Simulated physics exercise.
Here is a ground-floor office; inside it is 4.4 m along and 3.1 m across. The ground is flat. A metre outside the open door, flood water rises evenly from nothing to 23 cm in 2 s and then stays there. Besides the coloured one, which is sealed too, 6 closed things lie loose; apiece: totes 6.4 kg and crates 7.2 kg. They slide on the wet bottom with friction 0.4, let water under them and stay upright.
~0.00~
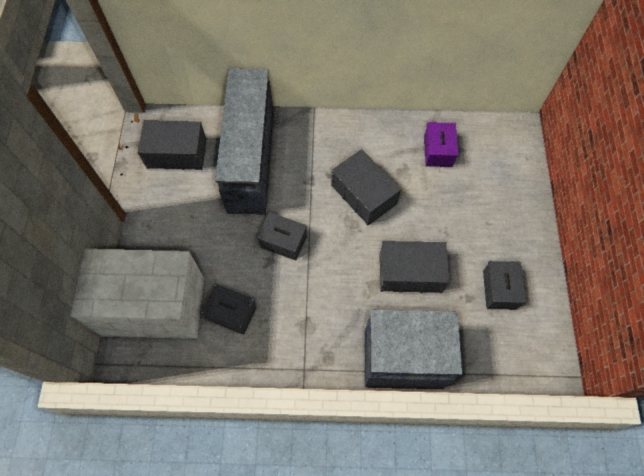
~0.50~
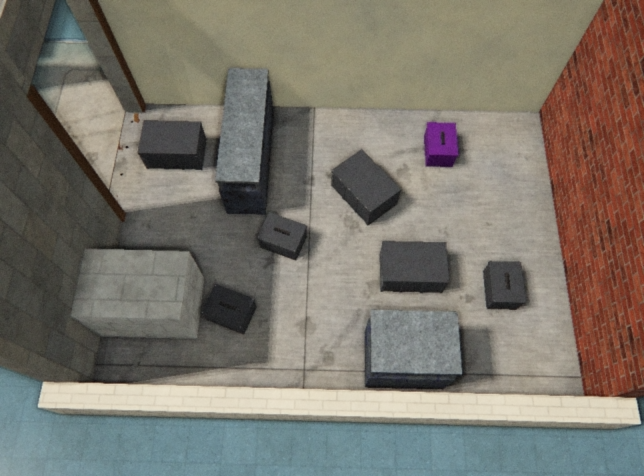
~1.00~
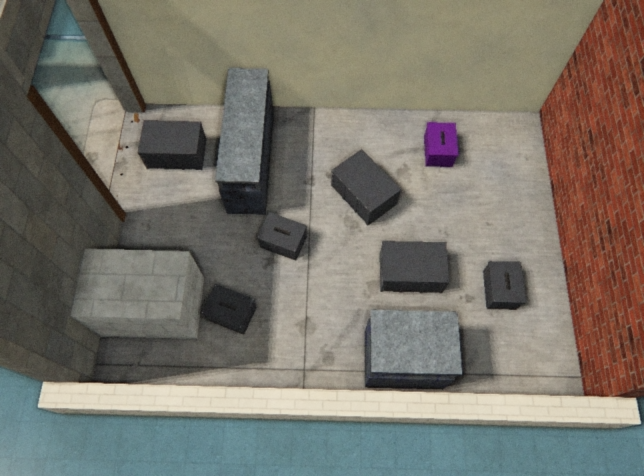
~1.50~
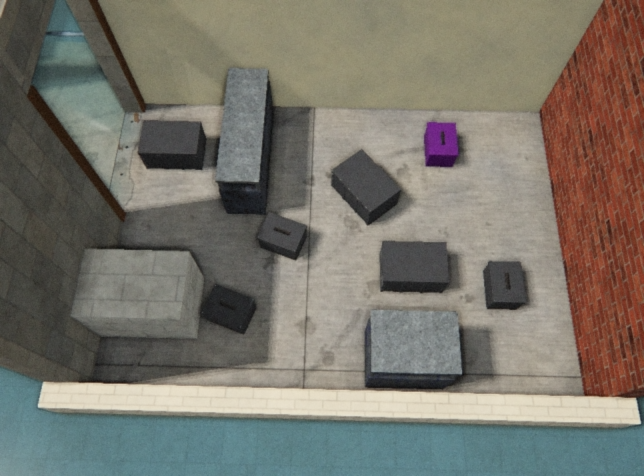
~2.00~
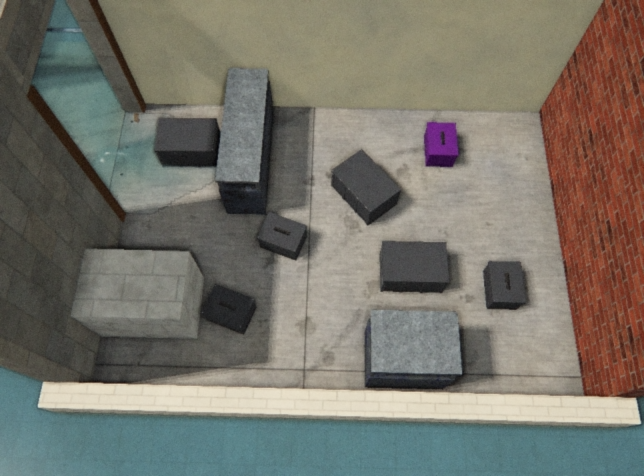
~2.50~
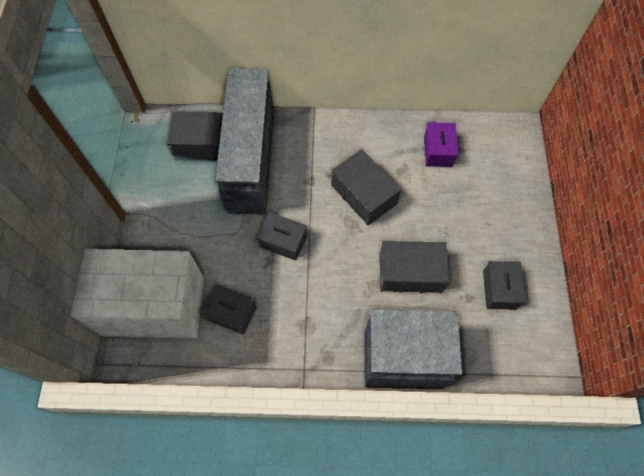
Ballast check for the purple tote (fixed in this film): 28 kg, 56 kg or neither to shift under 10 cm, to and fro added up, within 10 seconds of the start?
Verdict: The lower weight is enough.
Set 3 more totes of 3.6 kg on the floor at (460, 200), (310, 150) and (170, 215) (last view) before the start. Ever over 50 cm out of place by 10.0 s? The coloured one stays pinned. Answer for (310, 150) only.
Answer: Short of it.
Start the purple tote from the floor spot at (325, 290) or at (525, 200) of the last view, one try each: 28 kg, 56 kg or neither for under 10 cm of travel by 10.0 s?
In that order: Either load holds; the smaller is enough.
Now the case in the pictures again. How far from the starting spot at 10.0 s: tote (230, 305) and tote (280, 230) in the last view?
In turn: 40 cm, 40 cm.
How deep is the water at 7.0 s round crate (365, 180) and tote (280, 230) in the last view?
About 2 and 2 cm.
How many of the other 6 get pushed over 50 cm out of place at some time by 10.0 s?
I count 4.
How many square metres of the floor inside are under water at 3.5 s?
Roughly 3.5 m2.
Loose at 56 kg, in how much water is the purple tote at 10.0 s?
About 6 cm.
After 3.5 s the purple tote would be 0 cm from its start with 28 kg and 0 cm from its start with 56 kg; 0 cm of water round it then.
After 4.5 s the purple tote would be 0 cm from its start with 28 kg and 0 cm from its start with 56 kg; 1 cm of water round it then.
After 7.0 s the purple tote would be 0 cm from its start with 28 kg and 0 cm from its start with 56 kg; 1 cm of water round it then.
After 10.0 s the purple tote would be 0 cm from its start with 28 kg and 0 cm from its start with 56 kg; 6 cm of water round it then.
